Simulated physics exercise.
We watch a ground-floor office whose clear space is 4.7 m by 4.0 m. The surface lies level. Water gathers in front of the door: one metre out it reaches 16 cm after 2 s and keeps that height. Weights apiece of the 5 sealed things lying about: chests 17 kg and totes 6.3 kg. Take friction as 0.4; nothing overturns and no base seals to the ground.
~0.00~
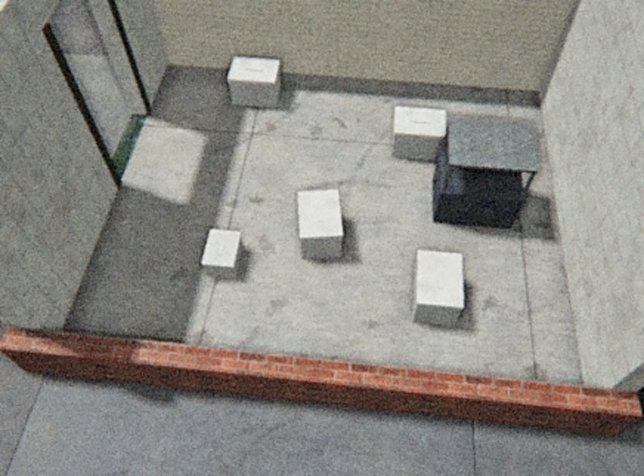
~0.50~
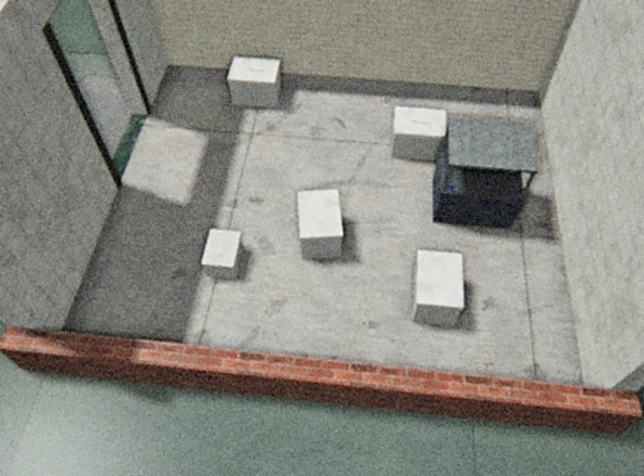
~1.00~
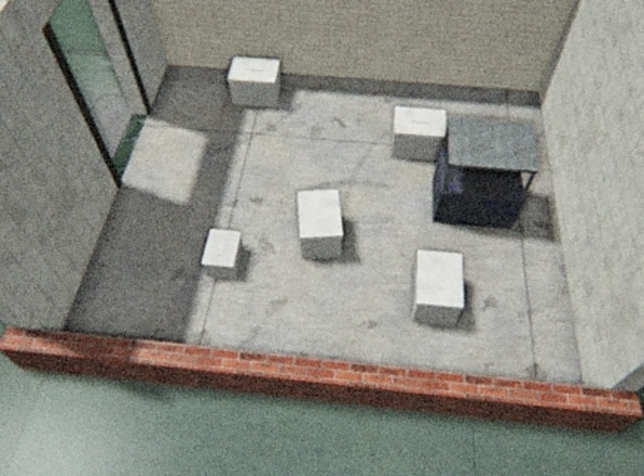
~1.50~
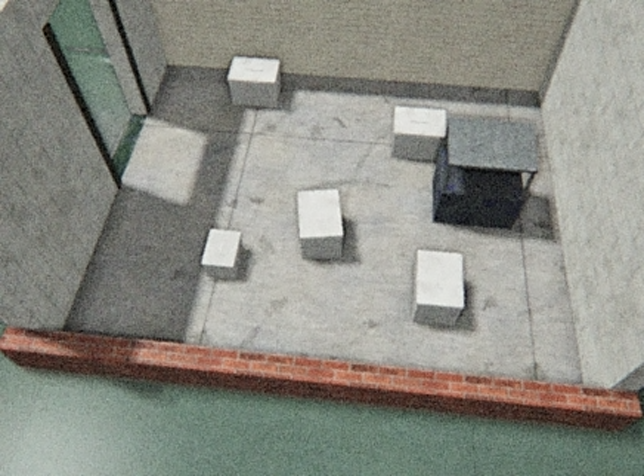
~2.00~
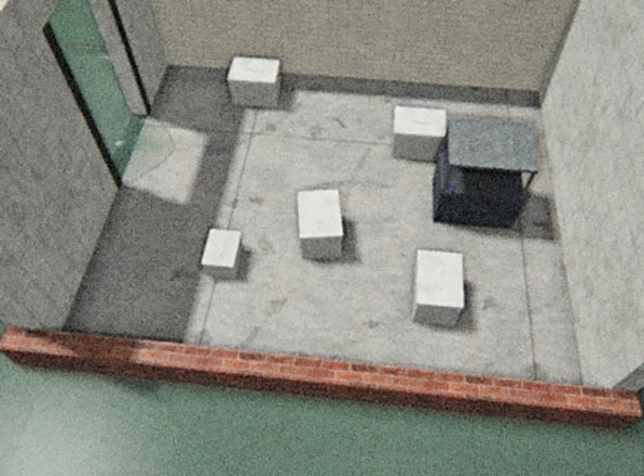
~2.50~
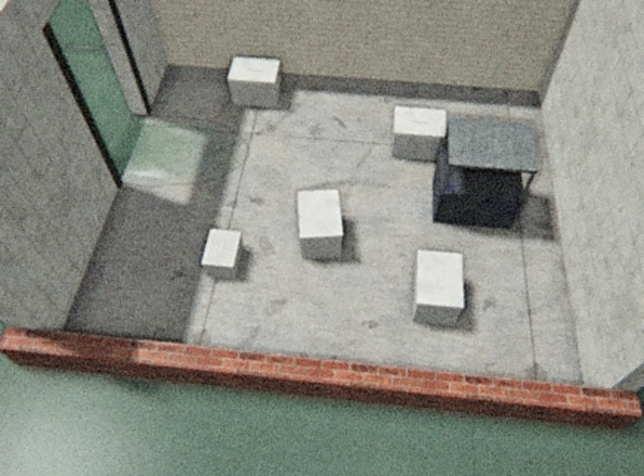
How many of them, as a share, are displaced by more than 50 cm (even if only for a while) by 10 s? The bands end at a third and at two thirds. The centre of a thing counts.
That comes to not even a third.
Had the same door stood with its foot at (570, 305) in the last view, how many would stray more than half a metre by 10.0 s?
Then 1.
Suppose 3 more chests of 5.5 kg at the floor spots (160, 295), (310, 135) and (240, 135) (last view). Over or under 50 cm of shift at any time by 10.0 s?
In turn: Under, past it, more.
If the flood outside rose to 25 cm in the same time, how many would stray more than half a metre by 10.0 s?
Then 5.
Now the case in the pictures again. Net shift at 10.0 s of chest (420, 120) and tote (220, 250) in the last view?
In turn: 0 cm, 0 cm.
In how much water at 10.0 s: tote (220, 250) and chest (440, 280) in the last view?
Roughly 4 and 3 cm.
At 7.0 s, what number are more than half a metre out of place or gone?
By then 0.
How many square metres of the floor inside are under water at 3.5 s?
Roughly 5.0 m2.
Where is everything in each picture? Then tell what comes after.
A chest at (320, 213) rests on the ground; a chest at (254, 69) rests on the ground; water covers 0.0 m2; 0 of 5 have shifted, in the first picture.
A chest at (320, 213) rests on the ground; a chest at (254, 69) rests on the ground; 0.0 m2 under water; 0 of 5 have shifted, in the second picture.
A chest at (320, 213) rests on the ground; a chest at (254, 69) rests on the ground; 0.0 m2 under water; 0 of 5 have shifted, in the third picture.
A chest at (320, 213), on the bottom; a chest at (254, 69) rests on the ground; 0.0 m2 under water; 0 of 5 have shifted, in the fourth picture.
A chest at (320, 213) rests on the ground; a chest at (254, 69), on the bottom; 0.3 m2 under water; 0 of 5 have shifted, in the fifth picture.
A chest at (320, 213) rests on the ground; a chest at (254, 69) rests on the ground; 1.1 m2 under water; 0 of 5 have shifted, in the sixth picture.
After 3.5 s 0 of 5 are over 50 cm from their spots; 0 afloat.
After 4.5 s 0 of 5 are over 50 cm from their spots; 0 afloat.
After 7.0 s 0 of 5 are over 50 cm from their spots; 0 afloat.
After 10.0 s 0 of 5 are over 50 cm from their spots, and 0 have been at some point; 0 afloat.
